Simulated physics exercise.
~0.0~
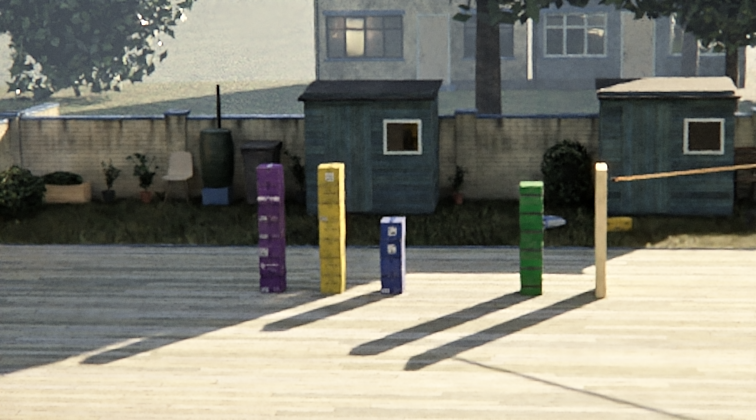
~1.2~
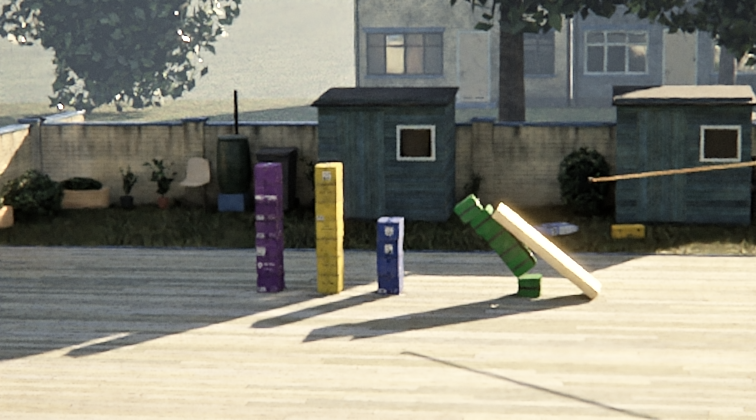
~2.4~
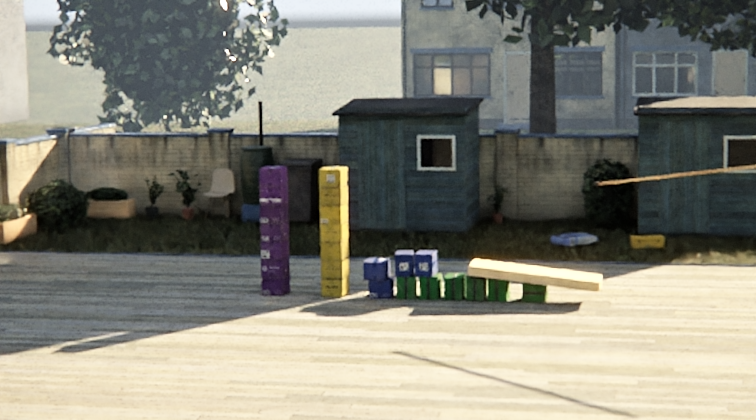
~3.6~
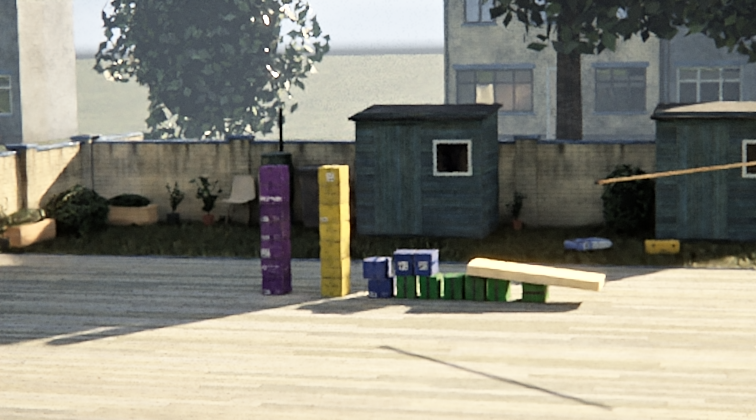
At first, purple, yellow, blue and green stacks of cartons stand in a row across a sunlit yard, with a pale board upright at the right end beside a thin pole. The board tips left into the green stack, which buckles and leans over with it. The green cartons topple toward the short blue stack, and it collapses as well. The board comes down on top of the green cartons, nearly flat. At the end, the green and blue cartons lie in a low heap, while the yellow and purple stacks still stand untouched.
